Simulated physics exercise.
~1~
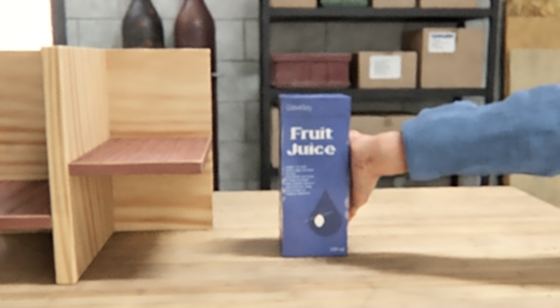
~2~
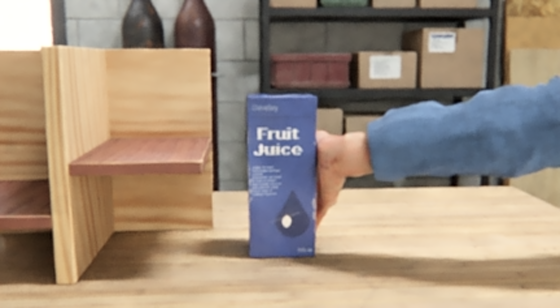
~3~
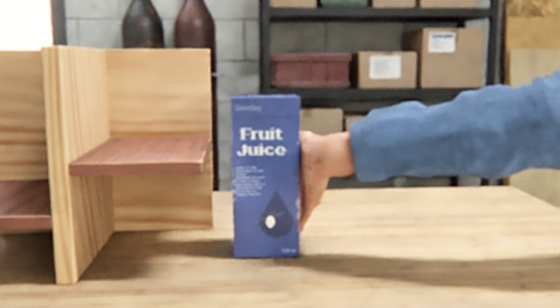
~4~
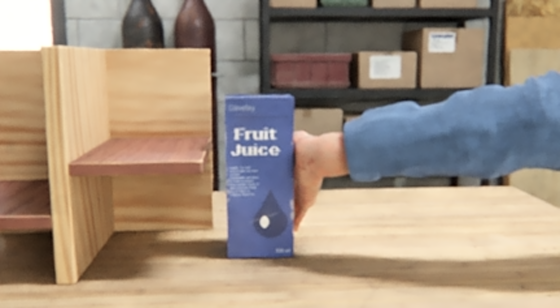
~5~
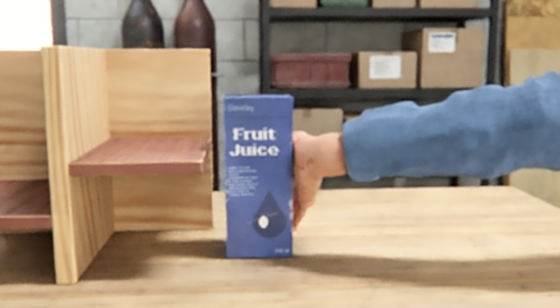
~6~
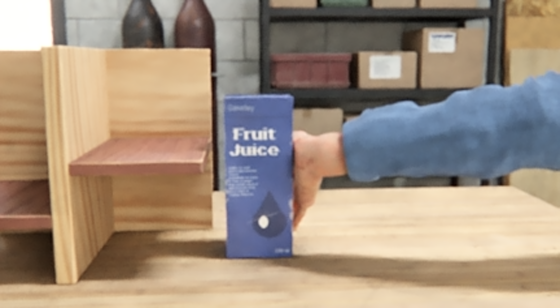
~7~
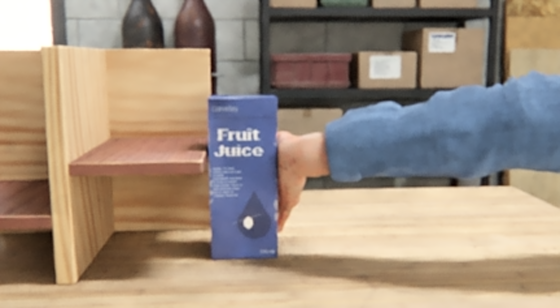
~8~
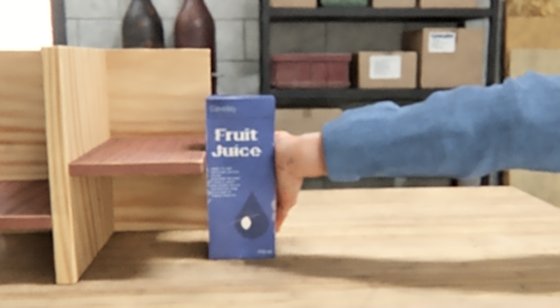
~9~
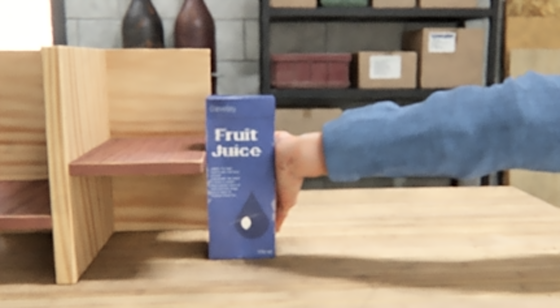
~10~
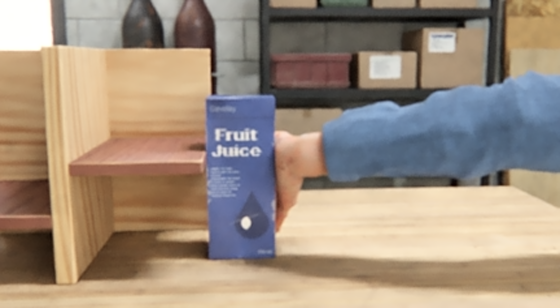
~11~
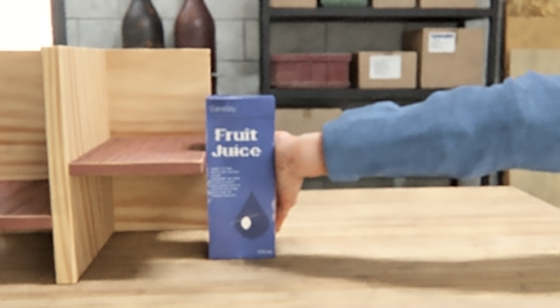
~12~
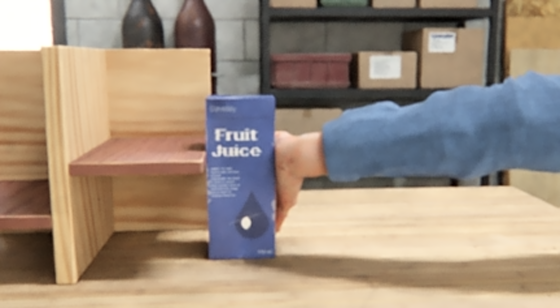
We see a hand in a blue sleeve push an upright blue fruit juice carton left across a wooden table toward a small wooden rack, pausing briefly before continuing, until the carton, too tall to fit under the reddish shelf, stops against its edge and stays upright there, still held.
